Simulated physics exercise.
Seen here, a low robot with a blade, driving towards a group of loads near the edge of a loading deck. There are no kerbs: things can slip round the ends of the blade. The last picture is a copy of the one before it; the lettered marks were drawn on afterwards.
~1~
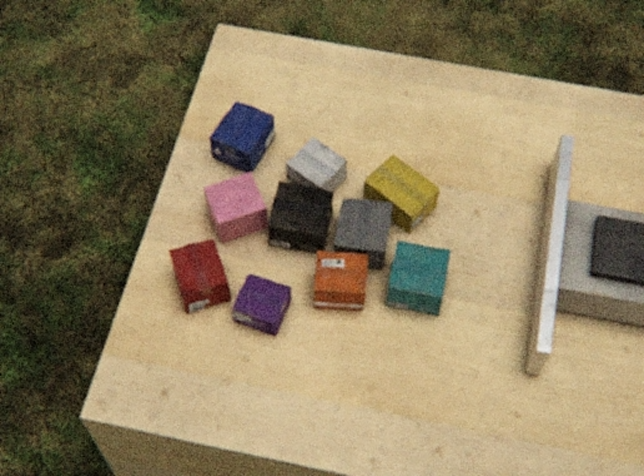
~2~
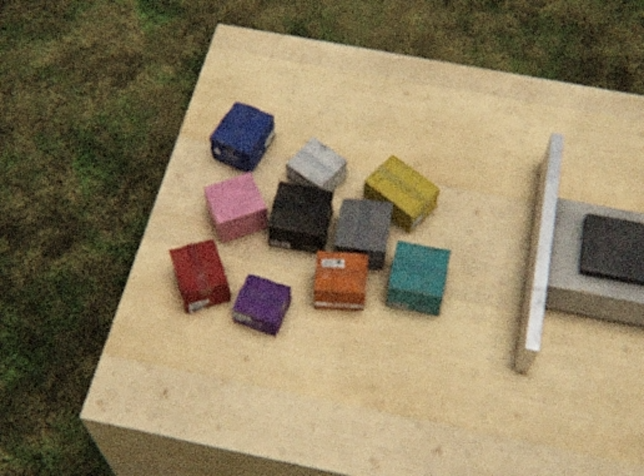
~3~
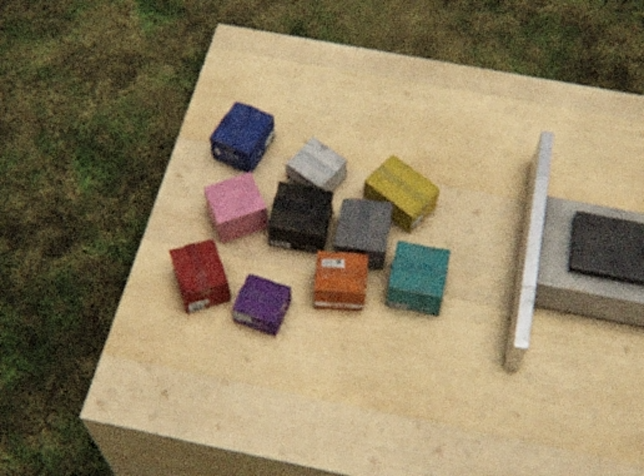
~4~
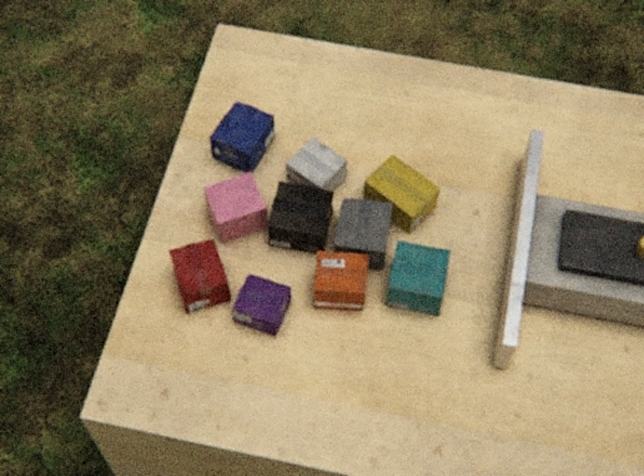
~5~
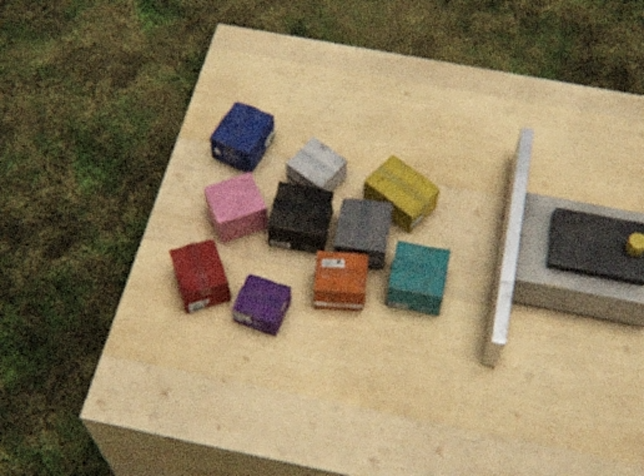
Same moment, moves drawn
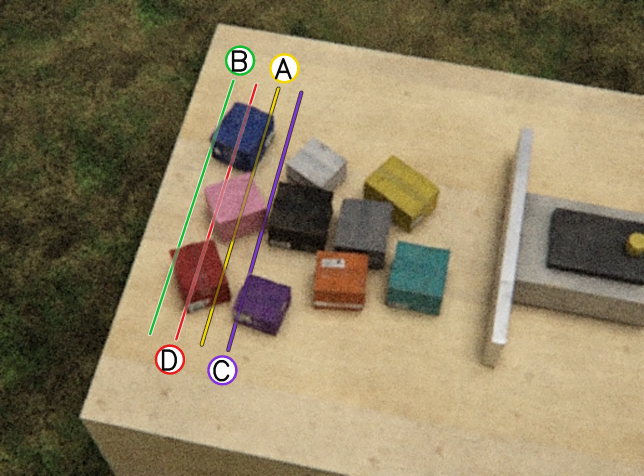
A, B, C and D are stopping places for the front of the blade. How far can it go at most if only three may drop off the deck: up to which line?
At A, and not beyond.
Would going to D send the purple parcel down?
No.
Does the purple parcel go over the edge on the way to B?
No.
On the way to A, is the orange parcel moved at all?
Yes.
On the copy, A at (243, 207); B at (195, 198); C at (268, 212); D at (219, 203).
On A. First, robot (491, 225); pink crate (215, 200); black box (277, 210).
Then, robot (393, 206); pink crate over the edge; blue parcel (215, 117).
Finally, robot (319, 193); pink crate over the edge; blue parcel over the edge; two fallen.
By contrast, B drops six; C is within the limit but short; D drops five.
